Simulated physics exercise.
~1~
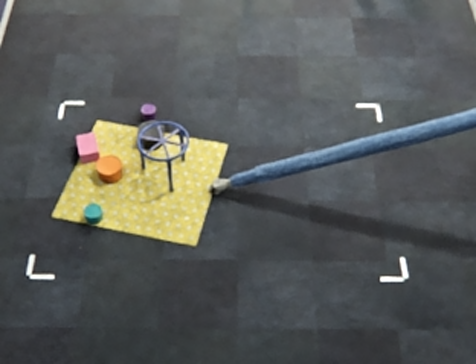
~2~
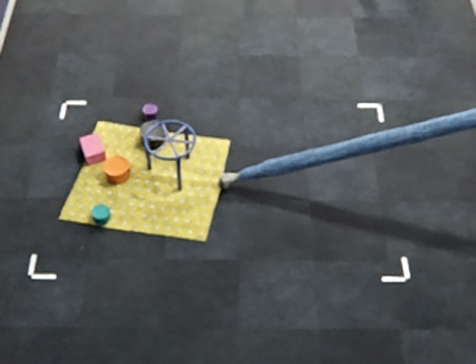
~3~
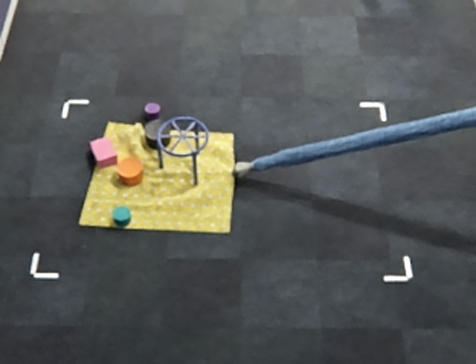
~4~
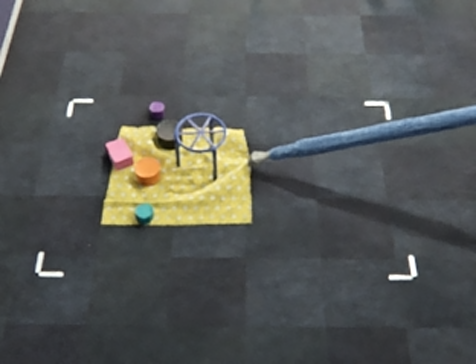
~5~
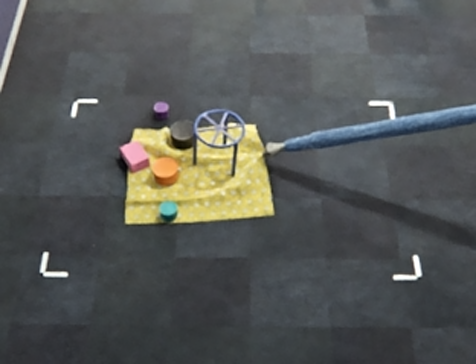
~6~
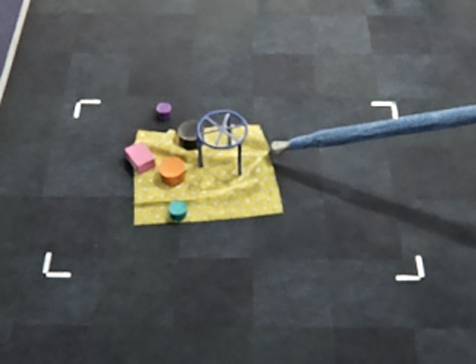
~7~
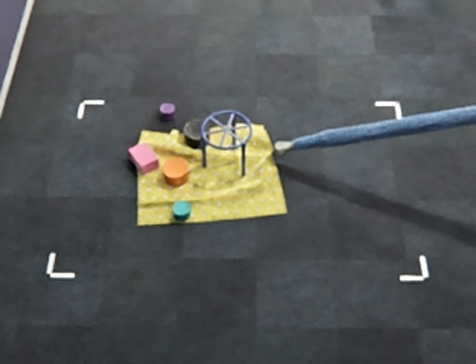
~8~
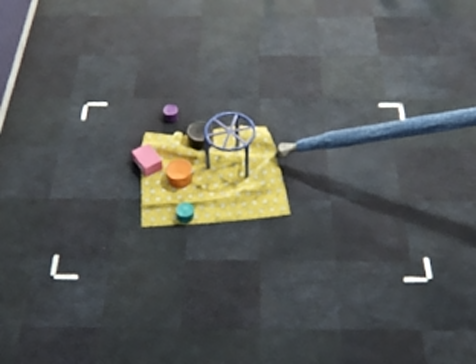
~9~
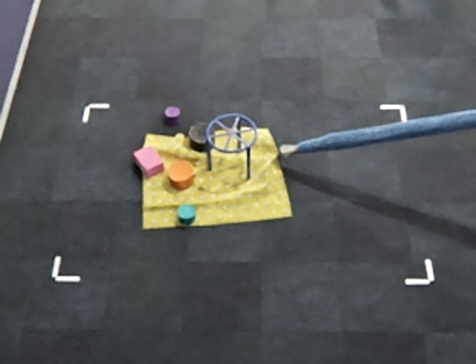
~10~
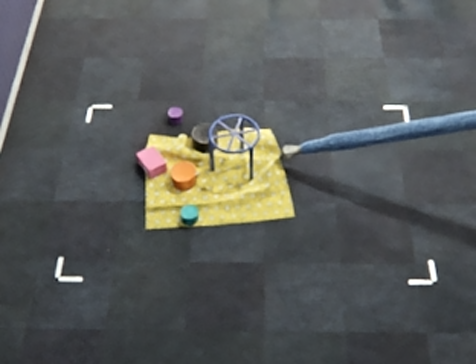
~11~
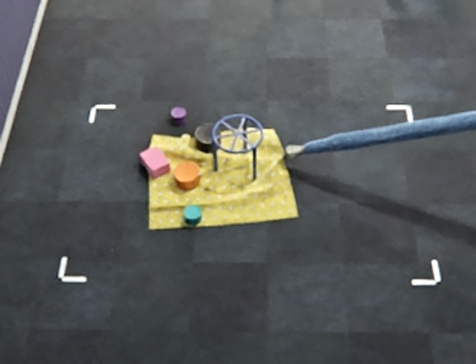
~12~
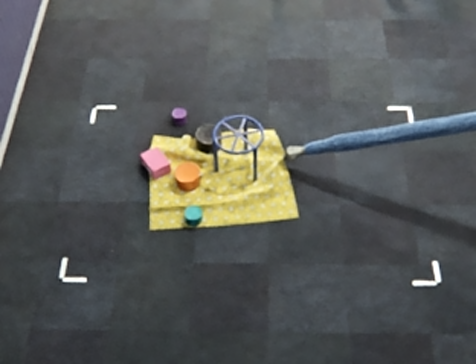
A dark grey tiled floor with white corner marks is seen from above at an angle, as the view drifts slightly left. A yellow dust sheet lies left of centre, with a pink box and orange bucket on its left, a teal tub near its front edge, a blue stool towards the right, a black bucket behind, and a purple bin at the back edge. A long blue pole reaching in from the right draws the sheet rightward, turning it straighter and wrinkling it. The objects on it travel along, while the purple bin stays behind. The sheet then slows and stops, its cargo upright and the bin standing clear beyond it.
